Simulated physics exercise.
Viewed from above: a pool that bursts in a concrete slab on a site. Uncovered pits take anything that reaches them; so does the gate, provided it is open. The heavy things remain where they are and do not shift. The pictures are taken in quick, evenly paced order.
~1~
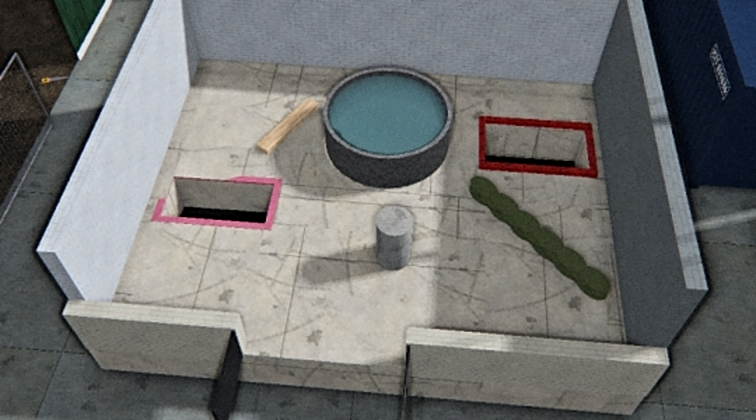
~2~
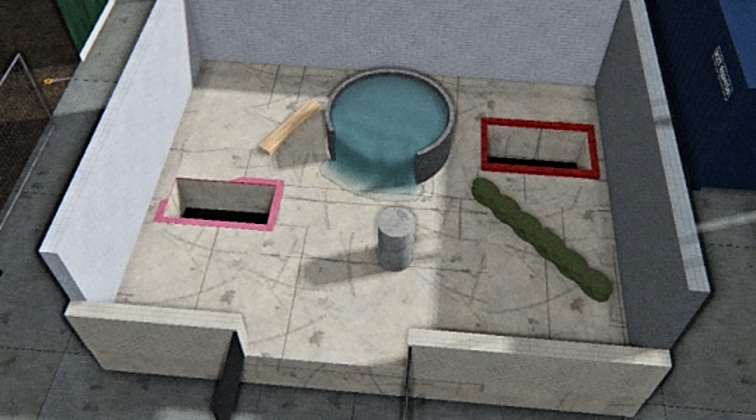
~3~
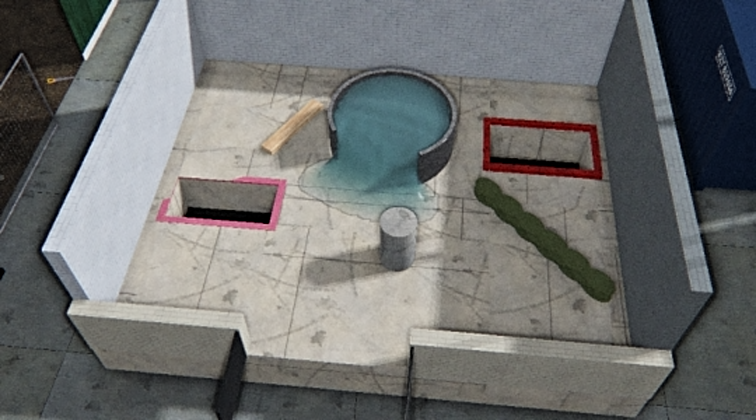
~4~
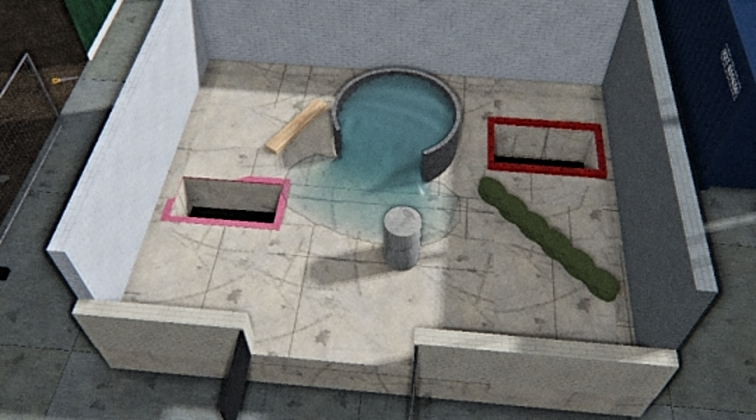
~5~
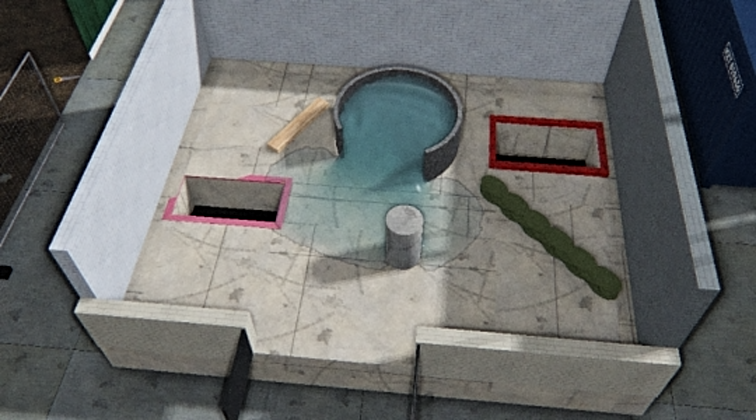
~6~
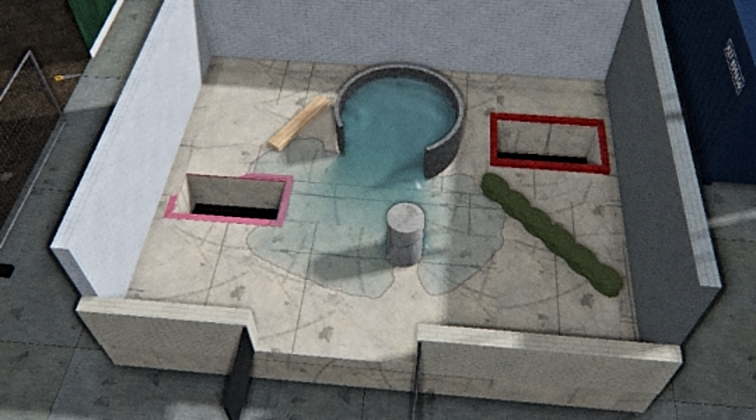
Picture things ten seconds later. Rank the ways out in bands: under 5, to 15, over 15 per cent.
Outcome: The gate gets a big share of it - past fifteen per cent, the pink pit gets a big share of it - past fifteen per cent, the red pit gets hardly any of it - below five per cent.
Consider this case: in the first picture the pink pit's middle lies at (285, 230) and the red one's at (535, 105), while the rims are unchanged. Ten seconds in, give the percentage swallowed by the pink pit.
Share, pink pit, approx.: 50 in a hundred.
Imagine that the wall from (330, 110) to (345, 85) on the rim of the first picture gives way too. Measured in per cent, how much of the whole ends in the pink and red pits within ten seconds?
Estimates in per cent: Pink 45, red 0.
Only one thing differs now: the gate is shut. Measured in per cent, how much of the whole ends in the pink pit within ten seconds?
Pink pit, per cent: 35.
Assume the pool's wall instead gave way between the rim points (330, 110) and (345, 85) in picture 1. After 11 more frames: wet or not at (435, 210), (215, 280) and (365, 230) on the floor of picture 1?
Note, points one to three: Unreached / unreached / unreached.
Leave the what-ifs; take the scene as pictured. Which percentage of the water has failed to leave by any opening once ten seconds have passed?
Roughly 38 %.
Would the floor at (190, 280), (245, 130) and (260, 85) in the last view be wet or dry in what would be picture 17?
Drenched; left dry; left dry.
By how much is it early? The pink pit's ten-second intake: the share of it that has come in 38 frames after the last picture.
About 75 %.
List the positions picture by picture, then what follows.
The first picture shows the round pool at (388, 114) is whole and still.
In the second picture, the front is at (420, 189), out from the gap at (369, 174).
In the third picture, water pours out at (371, 176) and has run to (431, 212).
In the fourth picture, the front is at (286, 194), out from the gap at (375, 177).
In the fifth picture, water pours out at (377, 176) and has run to (438, 262).
In the sixth picture, the front is at (254, 245), out from the gap at (378, 173).
A moment on, water covers 35 % of the floor; the gate 2 %, the pink pit 3 %, the red pit 0 %.
Next, water covers 45 % of the floor; the gate 11 %, the pink pit 6 %, the red pit 0 %.
Then, water covers 50 % of the floor; the gate 22 %, the pink pit 8 %, the red pit 0 %.
Later, water covers 55 % of the floor; the gate 31 %, the pink pit 17 %, the red pit 0 %.
In the end, water covers 55 % of the floor; the gate 39 %, the pink pit 23 %, the red pit 0 %.
